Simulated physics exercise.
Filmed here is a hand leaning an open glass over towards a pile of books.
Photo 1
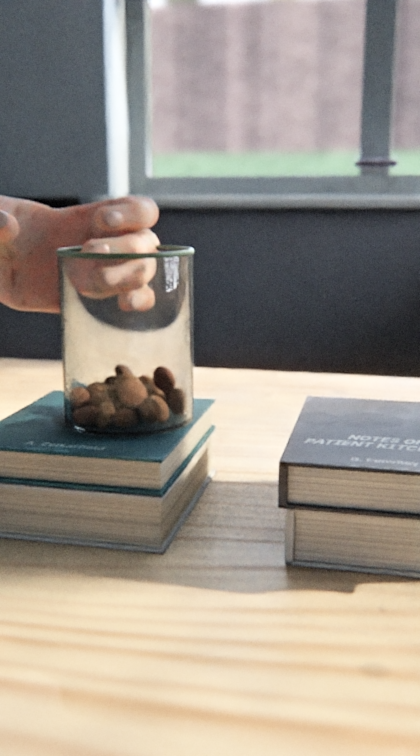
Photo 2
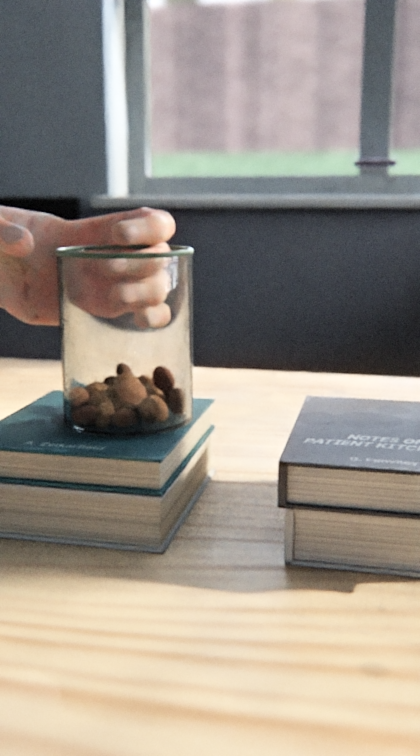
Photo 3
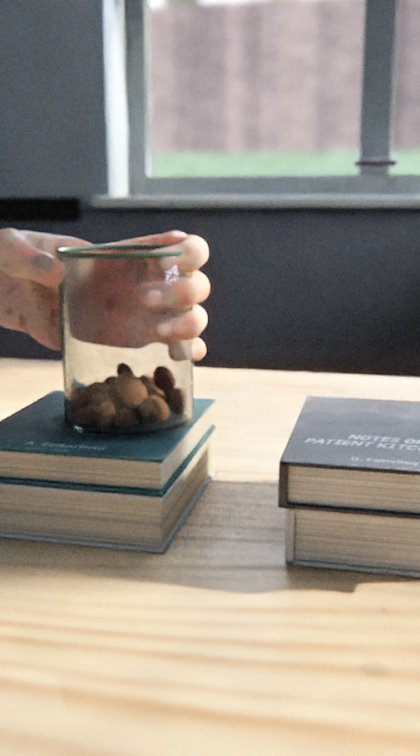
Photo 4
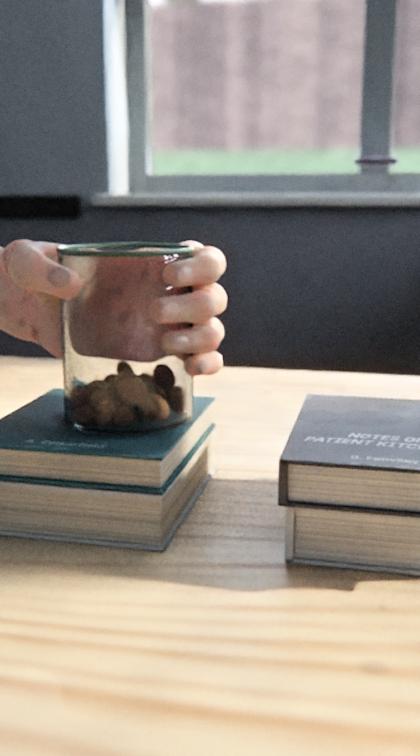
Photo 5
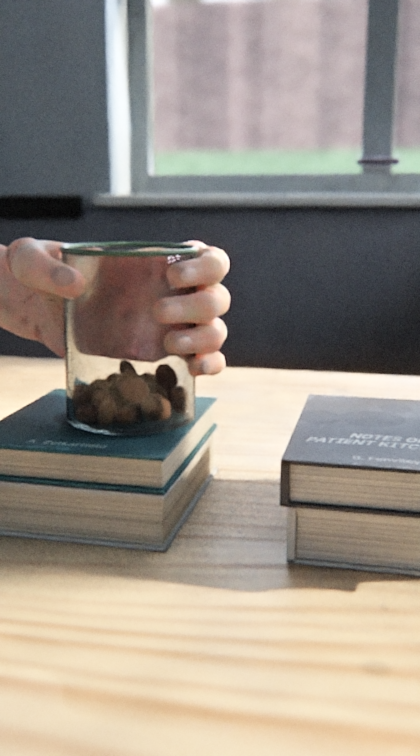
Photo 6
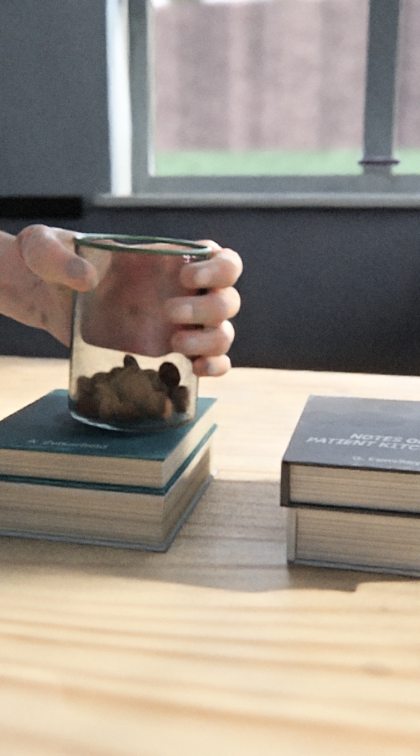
A hand reaching around a clear glass of small brown pieces on stacked books, gripping it and leaning it slightly right.
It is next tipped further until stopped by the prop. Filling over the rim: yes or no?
No.
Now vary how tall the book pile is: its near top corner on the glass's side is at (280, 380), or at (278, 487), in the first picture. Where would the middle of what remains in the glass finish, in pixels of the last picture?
Around (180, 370) in the first try, (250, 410) in the second.
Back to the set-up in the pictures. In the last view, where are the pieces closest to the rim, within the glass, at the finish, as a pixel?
They come to rest near pixel (285, 408) of the last picture.
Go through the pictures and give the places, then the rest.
In the first picture, glass near (128, 336), nearly empty of bits of dog kibble; book pile near (384, 450), its top about level with the glass's foot.
In the second picture, glass near (127, 336), upright; rim near (188, 252); top of the contents near (127, 386).
In the third picture, glass near (128, 336), upright; rim near (189, 252); book pile near (384, 450).
In the fourth picture, glass near (128, 334), upright; rim near (189, 250); top of the contents near (128, 385).
In the fifth picture, glass near (130, 333), upright; rim near (193, 250); book pile near (386, 449).
In the sixth picture, glass near (138, 329), leaning 5°; rim near (207, 251); book pile near (386, 449), its top about level with the glass's foot.
Then, 0.70 s on from there, the glass leans 44°; everything is still inside.
Then, 1.31 s on from there, the glass leans 78°; everything is still inside.
Then, 1.84 s on from there, the glass rests on the book pile at 85°; everything is still inside.
In the end, the glass rests on the book pile at 85°; everything is still inside.
